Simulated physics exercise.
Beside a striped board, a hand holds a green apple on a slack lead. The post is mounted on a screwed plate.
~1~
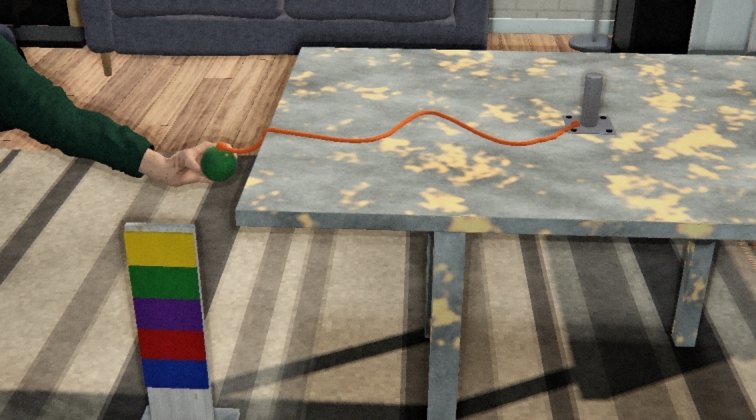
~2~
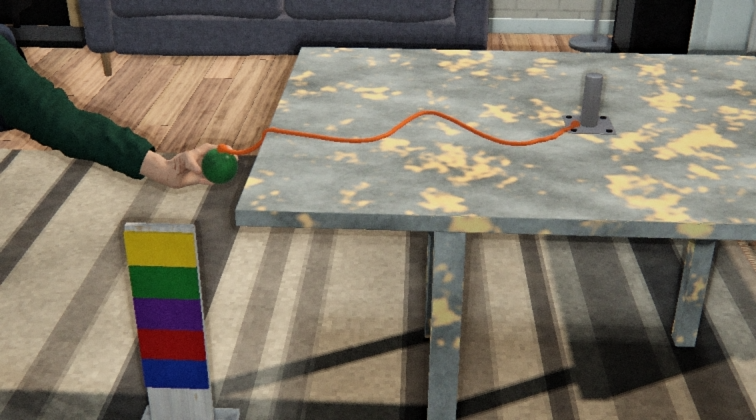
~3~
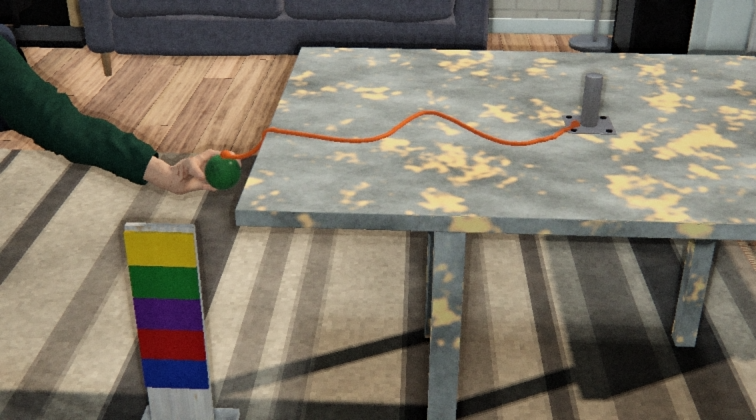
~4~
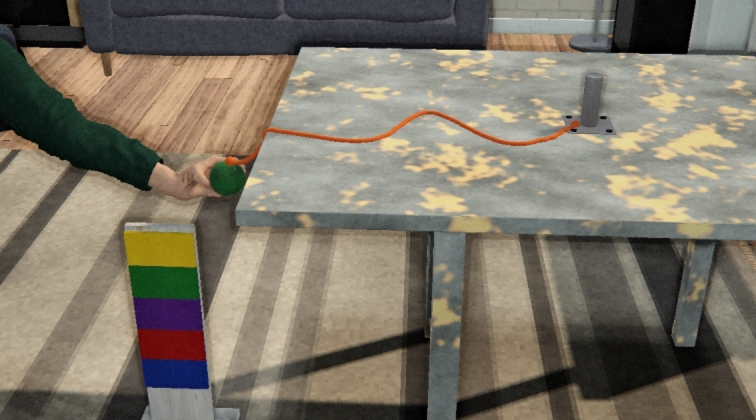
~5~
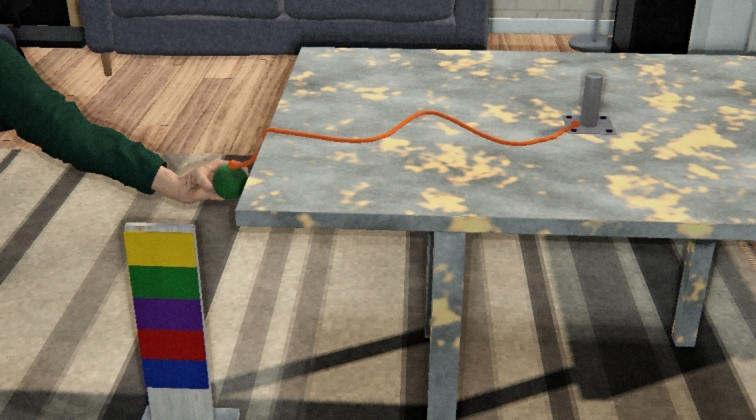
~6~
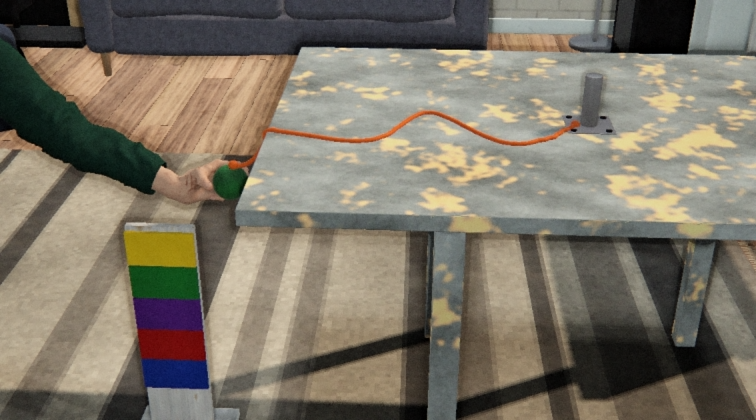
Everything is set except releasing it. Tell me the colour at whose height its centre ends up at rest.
It ends up level with green.
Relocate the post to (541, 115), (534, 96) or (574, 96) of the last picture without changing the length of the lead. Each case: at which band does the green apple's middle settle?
Result 1: Purple. Result 2: Purple. Result 3: Green.
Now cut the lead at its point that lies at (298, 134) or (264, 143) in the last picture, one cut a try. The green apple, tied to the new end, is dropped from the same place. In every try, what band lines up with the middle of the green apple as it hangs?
No band; yellow.
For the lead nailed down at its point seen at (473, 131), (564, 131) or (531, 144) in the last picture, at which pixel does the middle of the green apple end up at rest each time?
Estimated pixels in sequence: (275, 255), (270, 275) and (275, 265).
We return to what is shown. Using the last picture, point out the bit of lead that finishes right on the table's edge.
Go for the one at (362, 141).
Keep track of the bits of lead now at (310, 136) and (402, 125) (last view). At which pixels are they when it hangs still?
At (269, 180) for the first, at (327, 126) for the second.
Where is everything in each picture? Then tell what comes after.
The first frame shows green apple (219, 164); yellow (160, 251); green (164, 284); purple (168, 315); red (171, 346); blue (175, 375).
The second frame shows green apple (219, 166); lead through (555, 137) (484, 136) (424, 113) (375, 139) (298, 134).
The third frame shows green apple (222, 172).
The fourth frame shows green apple (227, 179); lead through (555, 137) (484, 136) (424, 113) (375, 139) (298, 134).
The fifth frame shows green apple (230, 182).
The sixth frame shows green apple (230, 182); lead through (555, 137) (484, 136) (424, 113) (375, 139) (298, 134).
Soon after, apple near (260, 277); level with green.
Then, apple near (281, 284); level with green.
At rest, apple near (272, 285); level with green. Its middle rests at the green band.
